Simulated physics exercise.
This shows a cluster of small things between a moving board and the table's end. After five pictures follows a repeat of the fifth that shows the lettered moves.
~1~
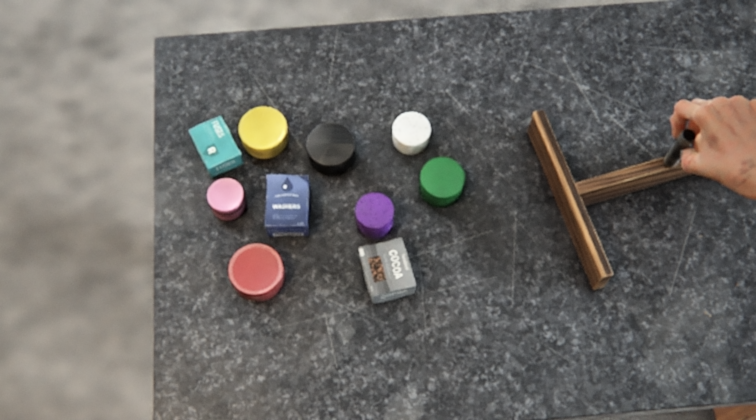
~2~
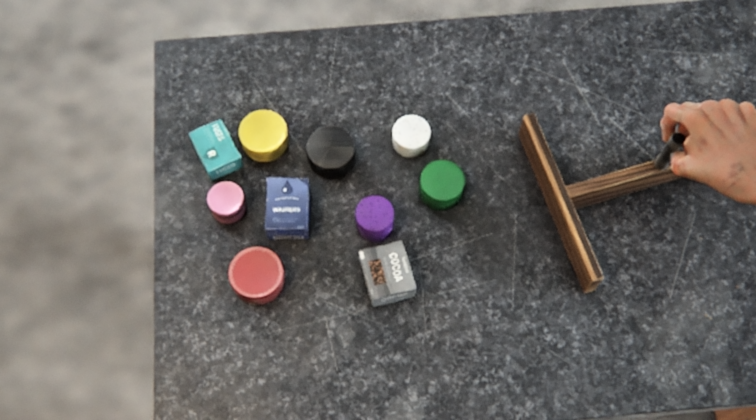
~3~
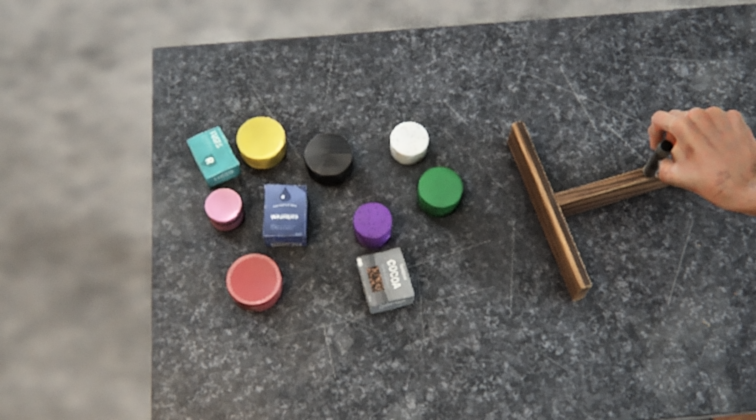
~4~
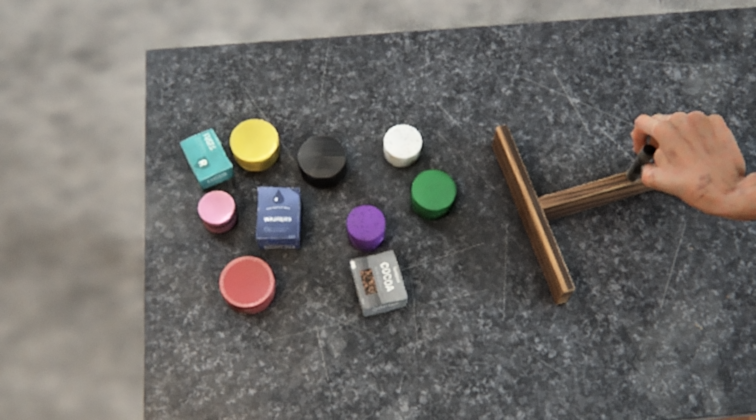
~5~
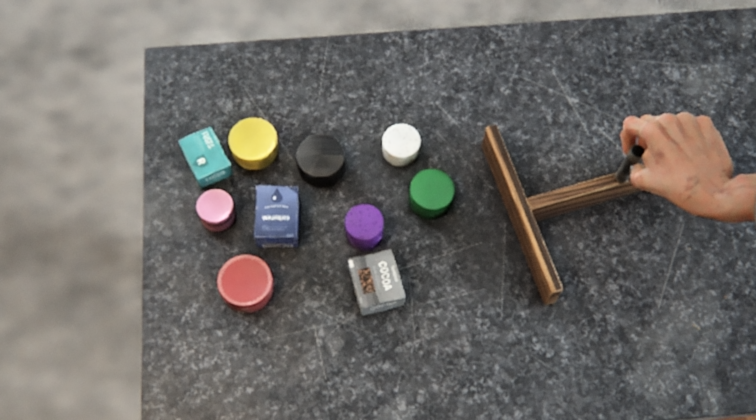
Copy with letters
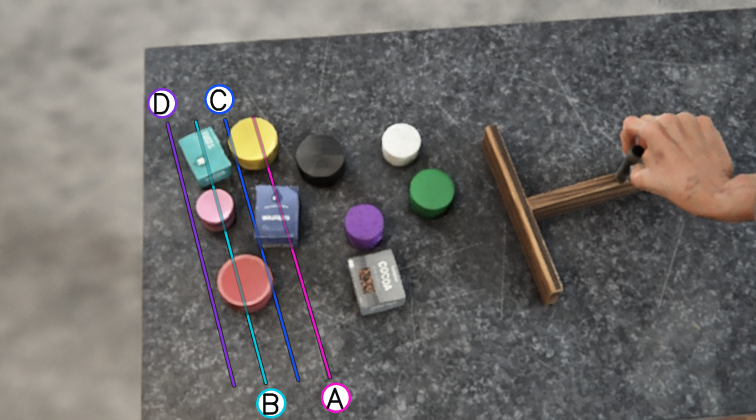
On a dark speckled tabletop, a hand slides a wooden T-shaped board left toward small containers.
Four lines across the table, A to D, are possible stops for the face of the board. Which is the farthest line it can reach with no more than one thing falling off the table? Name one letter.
At B, and not beyond.
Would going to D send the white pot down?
By then, no.
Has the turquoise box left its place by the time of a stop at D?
Yes.
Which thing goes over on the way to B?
The pink jar.
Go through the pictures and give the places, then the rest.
In the first picture, black tin (331, 149); pink jar (227, 200); grey packet (388, 271).
In the second picture, board (563, 194); yellow jar (265, 136).
In the third picture, board (551, 201); green pot (440, 192).
In the fourth picture, board (535, 205); turquoise box (208, 159).
In the fifth picture, board (524, 205); red tub (247, 285); black tin (321, 160); pink jar (216, 211).
On the marked copy, A at (289, 240); B at (229, 245); C at (260, 242); D at (199, 247).
With B. Early on, board (418, 213); white pot (365, 145); purple pot (355, 234).
Further on, board (313, 221); pink jar (198, 212); blue box (236, 226).
At the end, board (229, 228); pink jar over the edge; blue box (156, 243); one fallen.
As for the rest, A is within the limit but short; C is within the limit but short; D drops three.
